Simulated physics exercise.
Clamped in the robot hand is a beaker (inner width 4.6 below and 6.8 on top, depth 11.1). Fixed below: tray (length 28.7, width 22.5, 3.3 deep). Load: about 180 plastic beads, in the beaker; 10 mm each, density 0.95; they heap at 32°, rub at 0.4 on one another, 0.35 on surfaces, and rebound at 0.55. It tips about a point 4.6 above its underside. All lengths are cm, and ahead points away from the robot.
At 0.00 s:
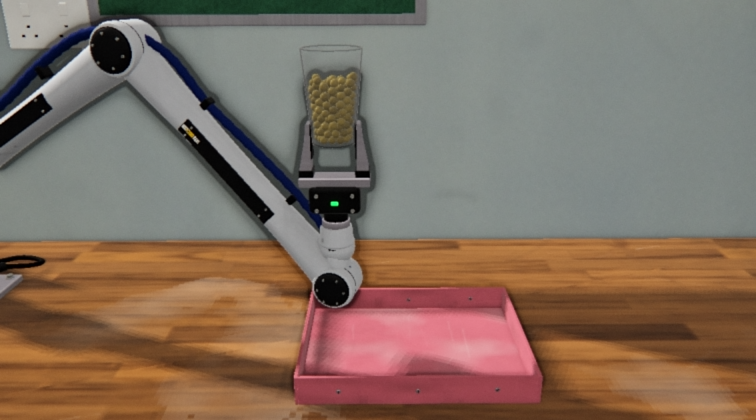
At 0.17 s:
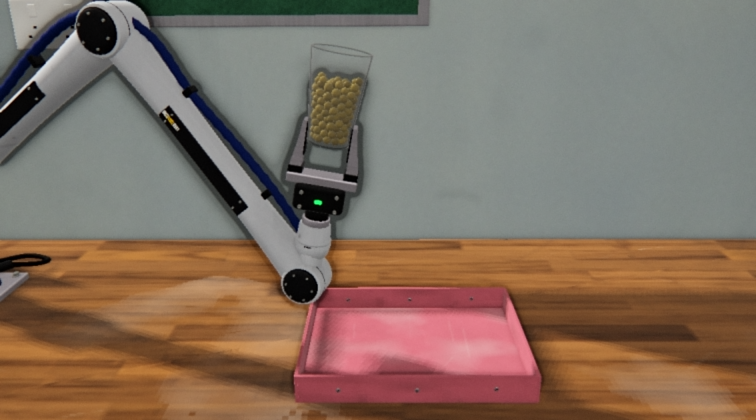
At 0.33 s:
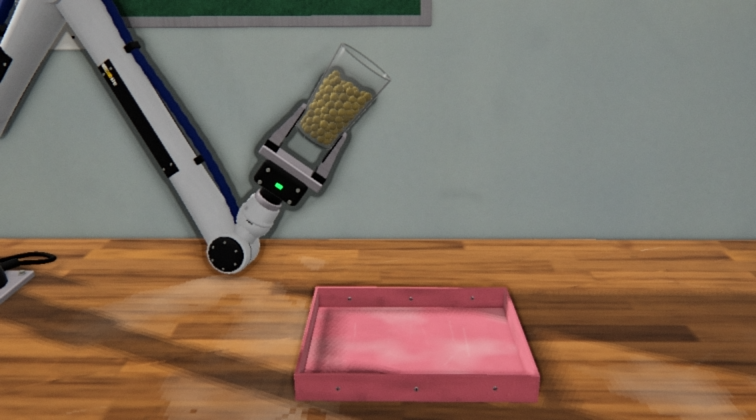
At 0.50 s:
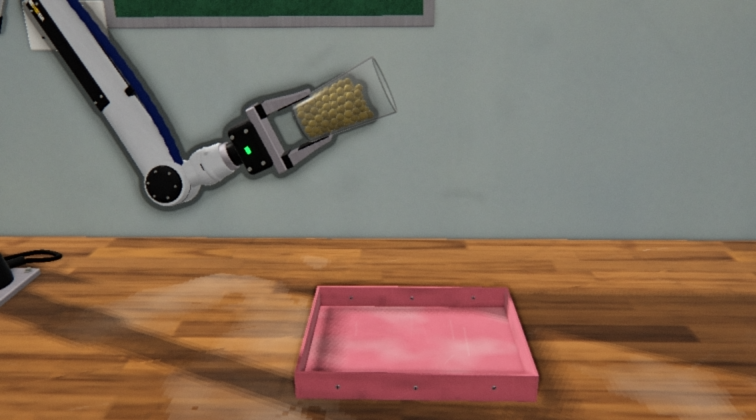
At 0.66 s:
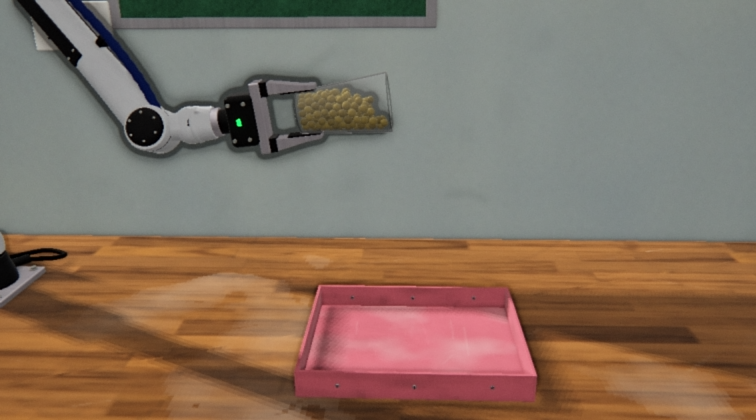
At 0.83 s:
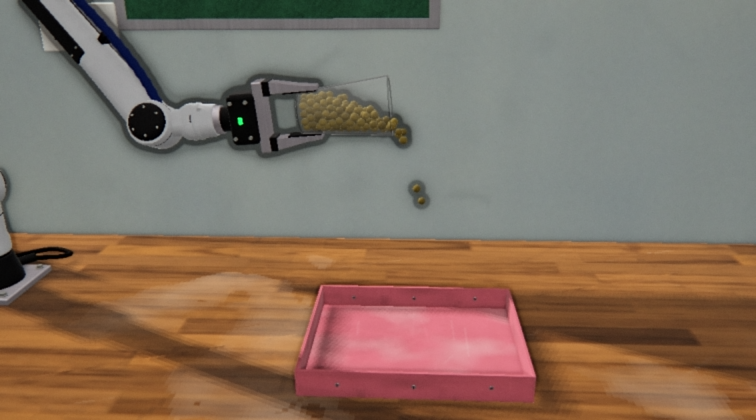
At first, a white robot arm holds a clear beaker of yellowish beads upright above a wooden table with a pink tray. The arm tips the beaker steadily to the right until it lies nearly sideways, the beads sliding toward its rim. Then a few beads spill over the lip and drop through the air.
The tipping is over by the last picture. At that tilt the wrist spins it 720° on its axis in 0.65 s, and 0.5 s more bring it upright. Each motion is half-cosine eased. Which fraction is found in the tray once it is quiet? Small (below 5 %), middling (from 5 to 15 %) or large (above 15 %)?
Answer: Large; above 15 % of the plastic beads finish in the tray.
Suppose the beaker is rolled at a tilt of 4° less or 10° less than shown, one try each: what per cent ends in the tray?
Some 20 and 10 per cent.
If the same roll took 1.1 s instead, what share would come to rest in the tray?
In that case some 50 per cent.
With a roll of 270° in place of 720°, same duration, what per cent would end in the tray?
Then about 30 per cent.
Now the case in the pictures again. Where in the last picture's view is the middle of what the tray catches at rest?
Around (481, 344).
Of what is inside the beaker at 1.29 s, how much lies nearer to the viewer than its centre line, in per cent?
About 35 per cent.
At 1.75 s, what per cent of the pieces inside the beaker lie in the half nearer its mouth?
Roughly 35 per cent.
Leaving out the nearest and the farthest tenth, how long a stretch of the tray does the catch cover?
About 22 cm.
After 1.29 s, tipped 85°, highest piece 36 above the table; 130 in the beaker, 21 in the tray, 1 on the table or floor, 23 in flight or on a rim.
After 1.75 s, tipped 37°, highest piece 38 above the table; 103 in the beaker, 55 in the tray, 8 on the table or floor, 9 in flight or on a rim.
After 2.18 s, upright, highest piece 36 above the table; 103 in the beaker, 62 in the tray, 10 on the table or floor.
After 2.88 s, upright, highest piece 36 above the table; 103 in the beaker, 62 in the tray, 10 on the table or floor.
At rest, 103 in the beaker, 62 in the tray, 10 on the table or floor. That is 35 % in the tray.
